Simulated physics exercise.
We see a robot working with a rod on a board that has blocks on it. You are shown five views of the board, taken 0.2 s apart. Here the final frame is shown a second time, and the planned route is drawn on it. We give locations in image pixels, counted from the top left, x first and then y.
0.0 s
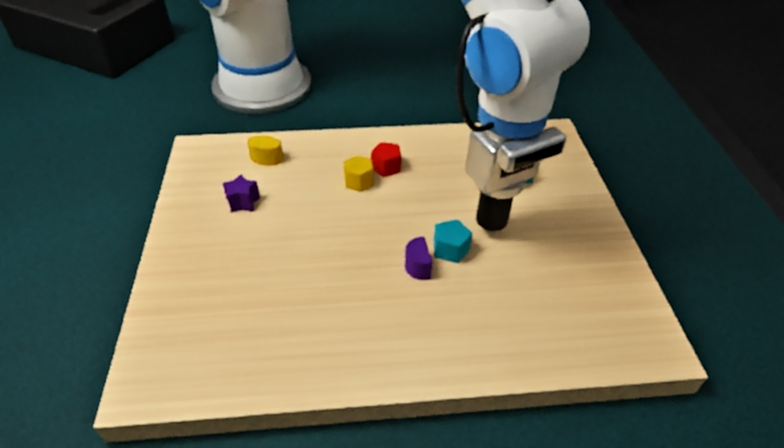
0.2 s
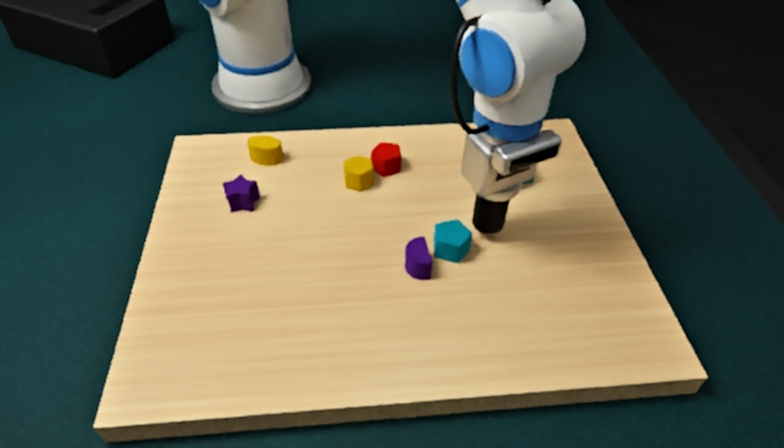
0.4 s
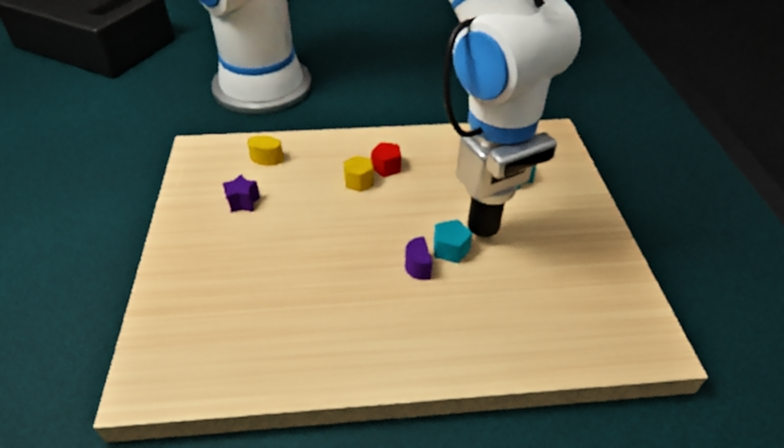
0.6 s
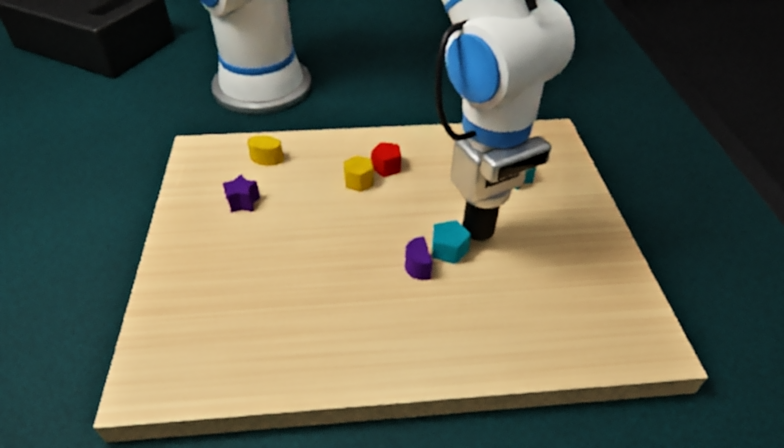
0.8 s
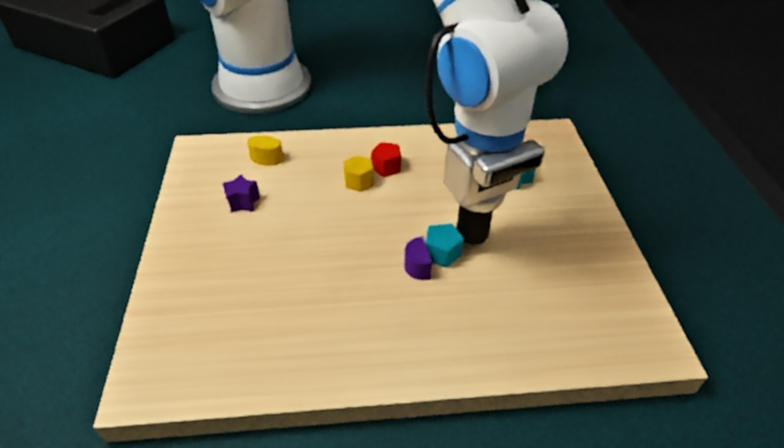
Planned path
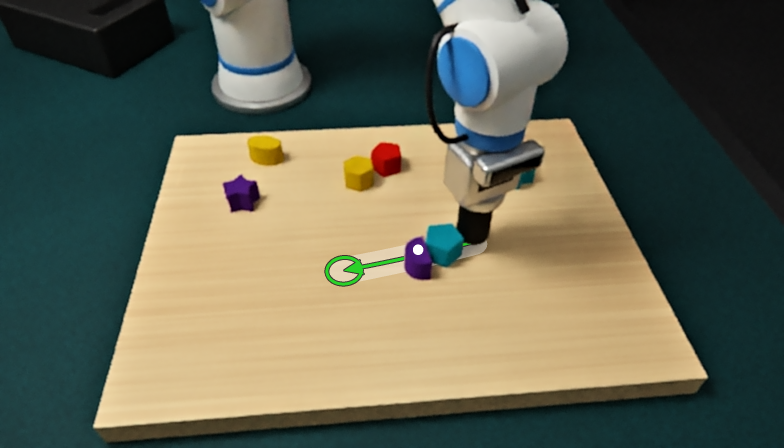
A robot arm moved its black rod slowly left and slightly toward the viewer across a wooden board of colored blocks, then nudged the turquoise five-sided block a little left, toward the purple half-round one.
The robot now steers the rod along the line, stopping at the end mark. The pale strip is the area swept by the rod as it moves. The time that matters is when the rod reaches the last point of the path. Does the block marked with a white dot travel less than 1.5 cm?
My answer is no.
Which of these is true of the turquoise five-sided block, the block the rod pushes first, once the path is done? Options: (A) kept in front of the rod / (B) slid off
A.
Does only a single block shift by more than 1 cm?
No, it doesn't check out.
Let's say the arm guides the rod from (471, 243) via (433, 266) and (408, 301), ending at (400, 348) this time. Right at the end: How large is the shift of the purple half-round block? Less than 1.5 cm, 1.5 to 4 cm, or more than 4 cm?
Band: Over 4 cm.
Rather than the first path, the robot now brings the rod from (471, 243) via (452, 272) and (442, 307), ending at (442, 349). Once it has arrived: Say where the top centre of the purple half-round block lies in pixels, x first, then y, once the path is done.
The answer is (393, 254).
Path on the board, from (471, 243) directly to (344, 270); the dot is on the purple half-round block.
On the path given first. One third of the way, rod at (431, 243); purple half-round block at (386, 264), turned 55° anticlockwise; turquoise five-sided block at (401, 246).
Two thirds of the way, rod at (388, 252); purple half-round block at (358, 284), turned 75° anticlockwise; turquoise five-sided block at (359, 261), turned 25° anticlockwise.
At the end, rod at (343, 261); purple half-round block at (350, 292), turned 105° anticlockwise; turquoise five-sided block at (319, 279), turned 60° anticlockwise.
